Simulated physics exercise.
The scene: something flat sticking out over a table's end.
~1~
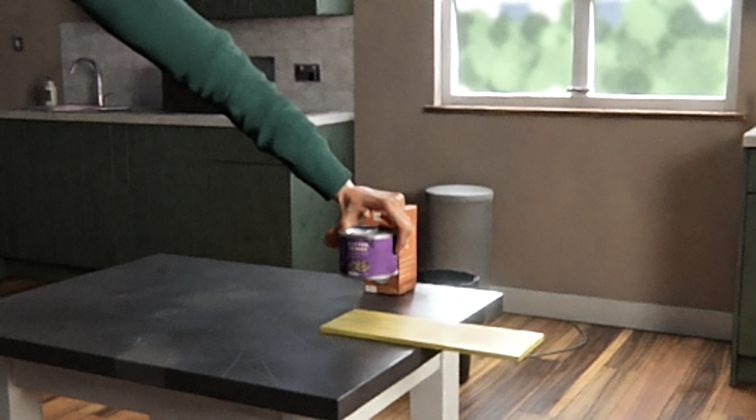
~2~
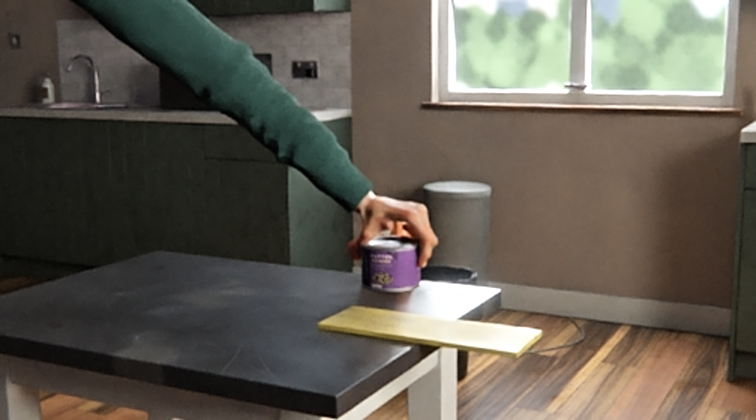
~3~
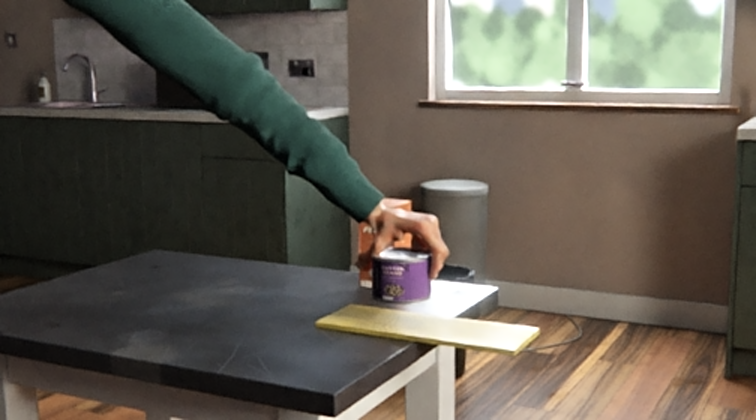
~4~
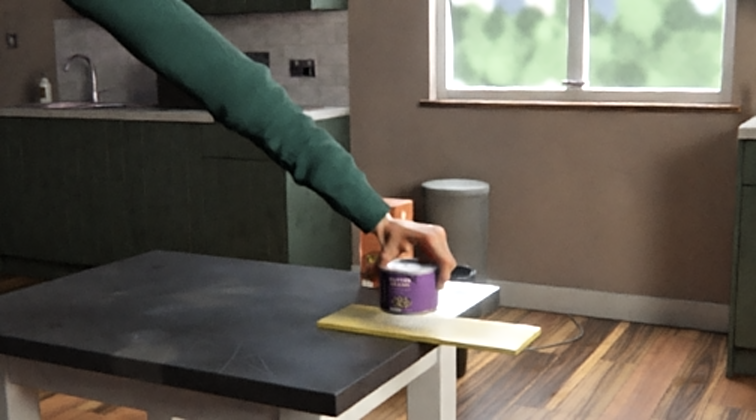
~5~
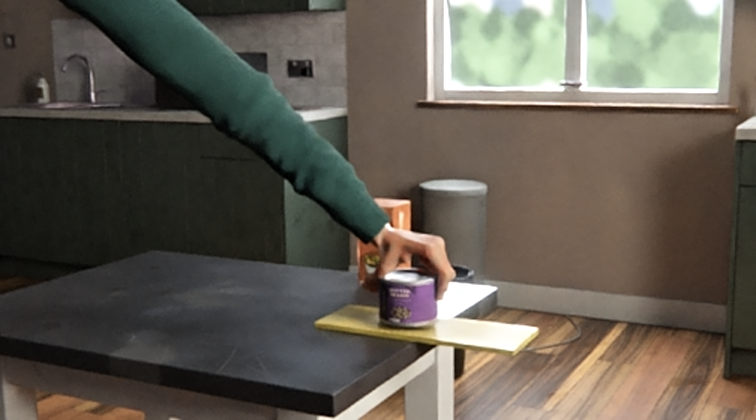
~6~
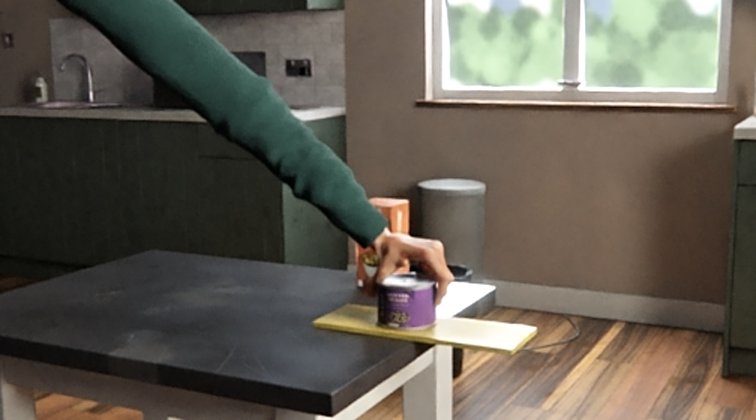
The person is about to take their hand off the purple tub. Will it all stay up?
In the end the board stays on the table.
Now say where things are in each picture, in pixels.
Coming down; purple tub (368, 251), in the first picture.
Coming down; purple tub (391, 263), in the second picture.
Coming down; purple tub (402, 275), in the third picture.
Coming down; purple tub (409, 286), in the fourth picture.
Coming down; purple tub (409, 297), in the fifth picture.
Set down, still held; purple tub (407, 301), in the sixth picture.
Then, 0.20 s on from there, no change.
Then, 0.50 s on from there, purple tub resting near (407, 301).
In the end, all 3 unmoved. At the end, from the last picture's camera, purple tub near (407, 301). The board holds.
